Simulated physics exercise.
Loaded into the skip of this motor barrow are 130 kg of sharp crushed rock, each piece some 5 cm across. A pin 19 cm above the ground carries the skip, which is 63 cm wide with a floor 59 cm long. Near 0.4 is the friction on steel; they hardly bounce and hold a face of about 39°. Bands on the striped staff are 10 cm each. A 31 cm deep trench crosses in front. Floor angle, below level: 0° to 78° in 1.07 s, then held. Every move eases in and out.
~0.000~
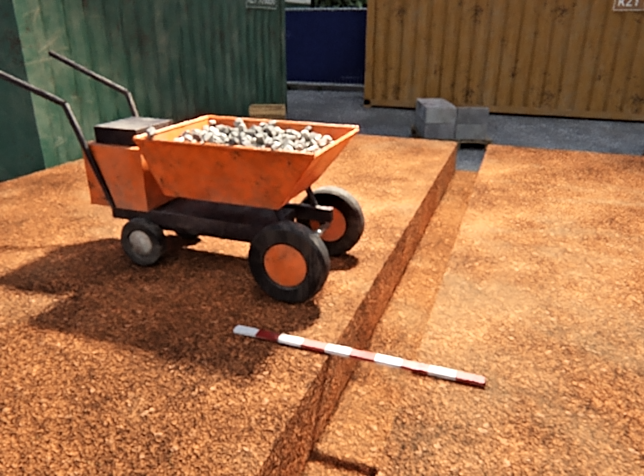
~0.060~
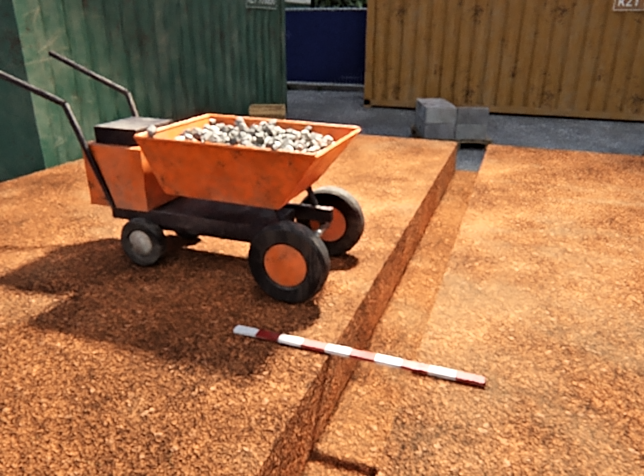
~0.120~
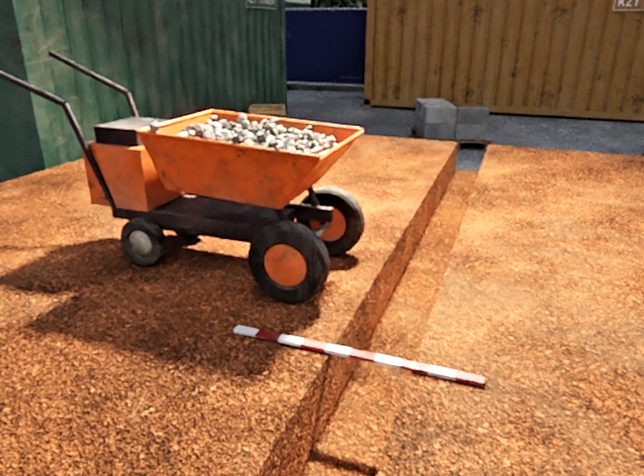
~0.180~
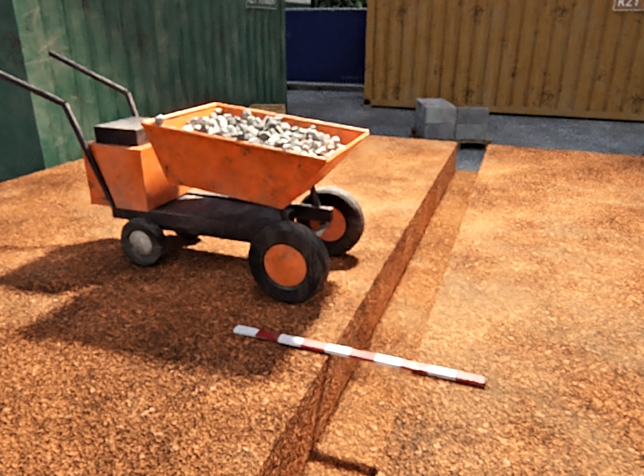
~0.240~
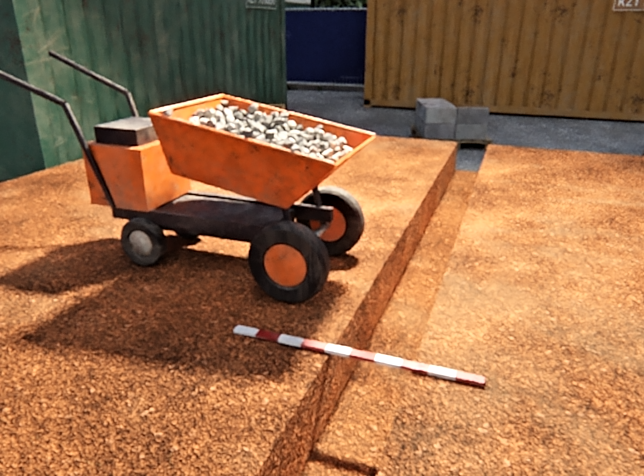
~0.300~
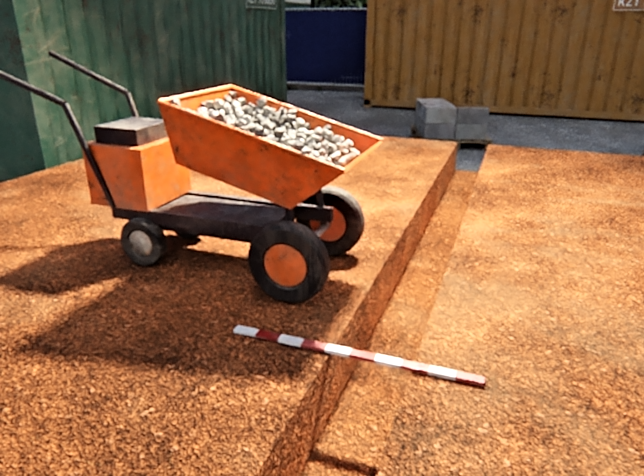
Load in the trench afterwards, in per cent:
45 %.
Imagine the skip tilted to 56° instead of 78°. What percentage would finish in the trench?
Then roughly 10 percent.
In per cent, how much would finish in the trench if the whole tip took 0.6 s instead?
Around 25 per cent would end in the trench.
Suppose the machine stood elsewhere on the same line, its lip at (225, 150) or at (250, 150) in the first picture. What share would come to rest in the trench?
Roughly 70 per cent, then 95 per cent.
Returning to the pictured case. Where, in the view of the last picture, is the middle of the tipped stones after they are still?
Their middle ends up near (451, 294).
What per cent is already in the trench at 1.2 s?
Close to 10 per cent has got there by then.
After 0.8 s the floor is at 66°; 100 % in the skip; the foremost stones are at (424, 247).
After 1.2 s the floor is at 78°; 53 % in the skip, 9 % in the trench, 38 % past the trench; the foremost stones are at (531, 308).
After 1.5 s the floor is at 78°; 20 % in the skip, 22 % in the trench, 58 % past the trench; the foremost stones are past the picture's edge.
After 3.5 s the floor is at 78°; 0 % in the skip, 45 % in the trench, 55 % past the trench; the foremost stones are past the picture's edge.
